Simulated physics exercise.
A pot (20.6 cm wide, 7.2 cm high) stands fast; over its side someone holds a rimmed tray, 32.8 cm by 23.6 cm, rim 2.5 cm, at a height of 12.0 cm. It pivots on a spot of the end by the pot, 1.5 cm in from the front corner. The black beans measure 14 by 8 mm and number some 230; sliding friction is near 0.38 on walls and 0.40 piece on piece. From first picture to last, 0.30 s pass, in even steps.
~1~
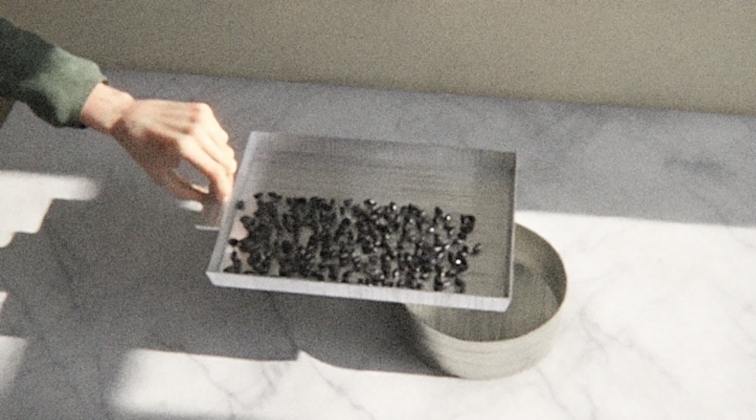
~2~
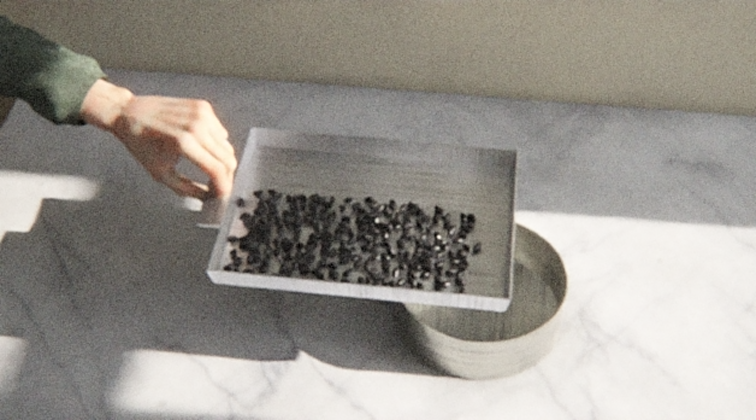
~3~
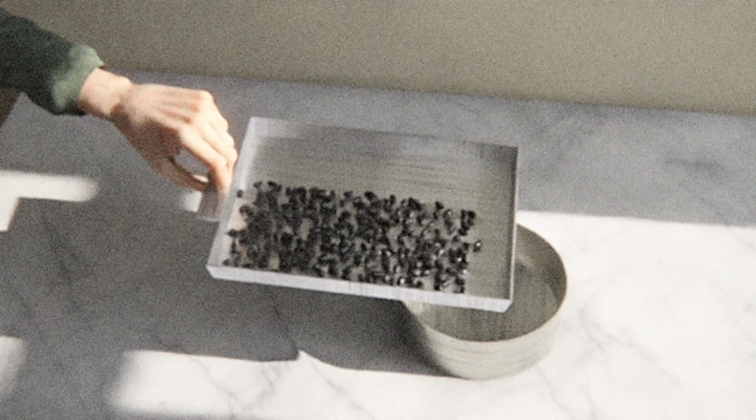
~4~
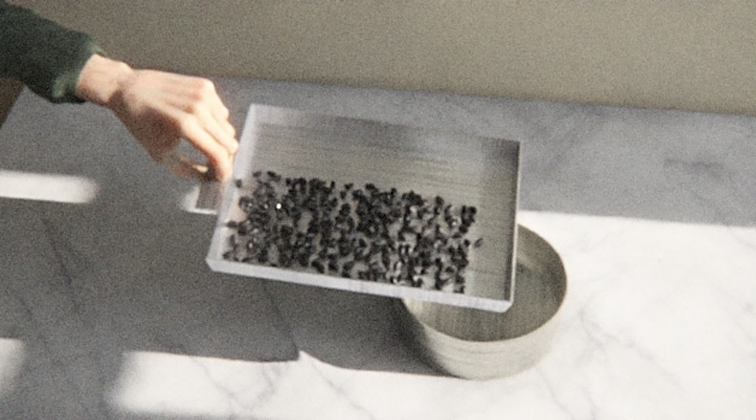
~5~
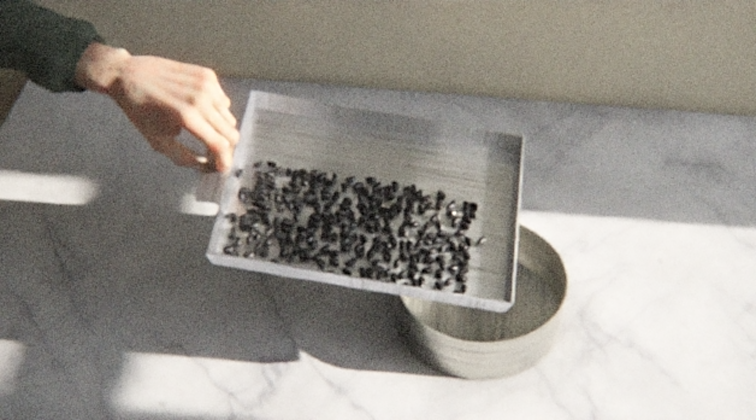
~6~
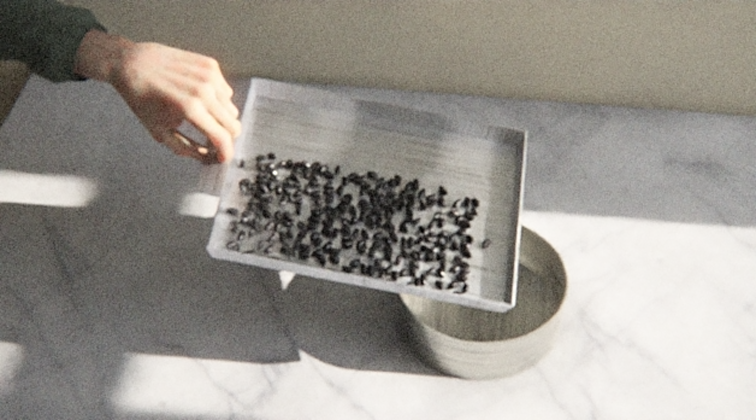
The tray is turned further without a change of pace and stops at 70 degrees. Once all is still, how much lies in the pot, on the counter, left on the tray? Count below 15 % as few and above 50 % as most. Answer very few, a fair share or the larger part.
Pot very few, counter the larger part, tray a fair share.
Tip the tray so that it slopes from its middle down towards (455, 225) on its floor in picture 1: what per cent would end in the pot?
About 10 per cent.
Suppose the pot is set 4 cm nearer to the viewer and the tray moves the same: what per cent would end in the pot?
In that case some 25 per cent.
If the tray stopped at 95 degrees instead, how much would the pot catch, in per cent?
It would be near 0 per cent.
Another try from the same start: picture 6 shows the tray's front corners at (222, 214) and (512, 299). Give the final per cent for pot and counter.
Pot 10, counter 40.
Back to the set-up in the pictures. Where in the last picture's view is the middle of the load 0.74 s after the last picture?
Near (432, 254).
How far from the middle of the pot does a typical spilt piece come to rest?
Some 20 cm.
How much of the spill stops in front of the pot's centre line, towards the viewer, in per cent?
Some 100 per cent.
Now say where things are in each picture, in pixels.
Tray tilt 0 degrees, front corners at (212, 269) and (506, 295); middle of the pieces at (351, 242); pot at (481, 275), in the first picture.
Tray tilt 1 degrees, front corners at (212, 267) and (506, 296); middle of the pieces at (351, 241), in the second picture.
Tray tilt 4 degrees, front corners at (212, 262) and (507, 297), lowest corner right front; middle of the pieces at (351, 236), in the third picture.
Tray tilt 7 degrees, front corners at (212, 256) and (508, 298), lowest corner right front; middle of the pieces at (352, 231), in the fourth picture.
Tray tilt 11 degrees, front corners at (212, 250) and (508, 299), lowest corner right front; middle of the pieces at (352, 225), in the fifth picture.
Tray tilt 15 degrees, front corners at (213, 244) and (509, 301), lowest corner right front; middle of the pieces at (354, 220); pot at (481, 275), in the sixth picture.
Then, 0.45 s after the last picture, tilt 41 degrees; the tray holds 100 %, the pot 0 %.
Then, 0.74 s after the last picture, tilt 59 degrees; the tray holds 100 %, the pot 0 %.
Then, 1.14 s after the last picture, tilt 70 degrees; the tray holds 65 %, the pot 0 %.
In the end, pot 0 %, counter 70 %, tray 30 %.
